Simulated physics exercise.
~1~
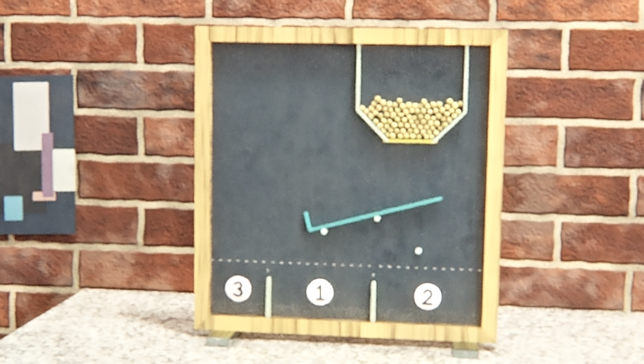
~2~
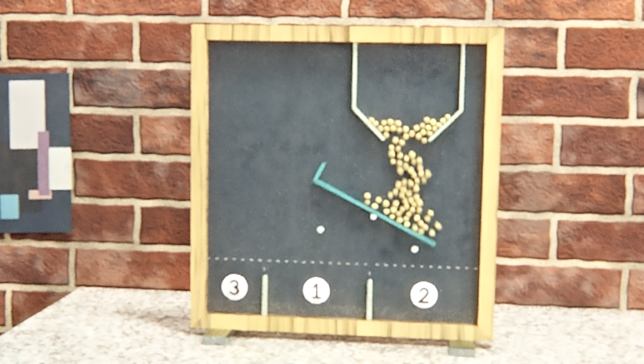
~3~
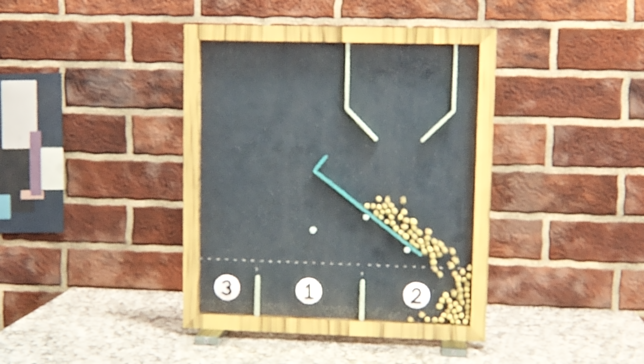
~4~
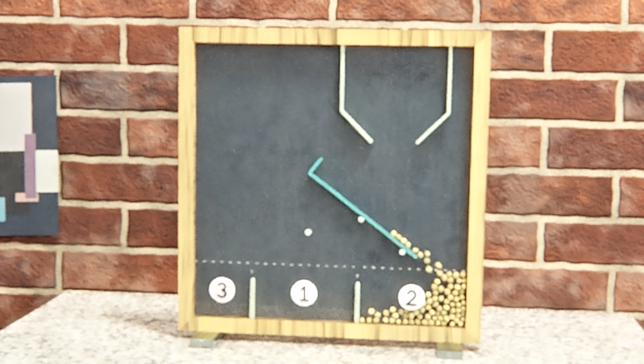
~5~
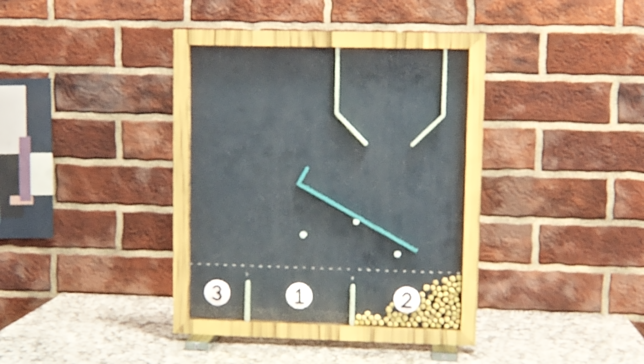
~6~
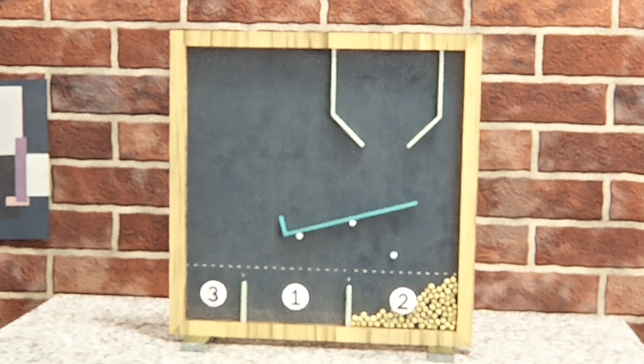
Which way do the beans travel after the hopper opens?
They move downward, dropping from the hopper onto the turquoise rocker and then sliding off it into the bin below.
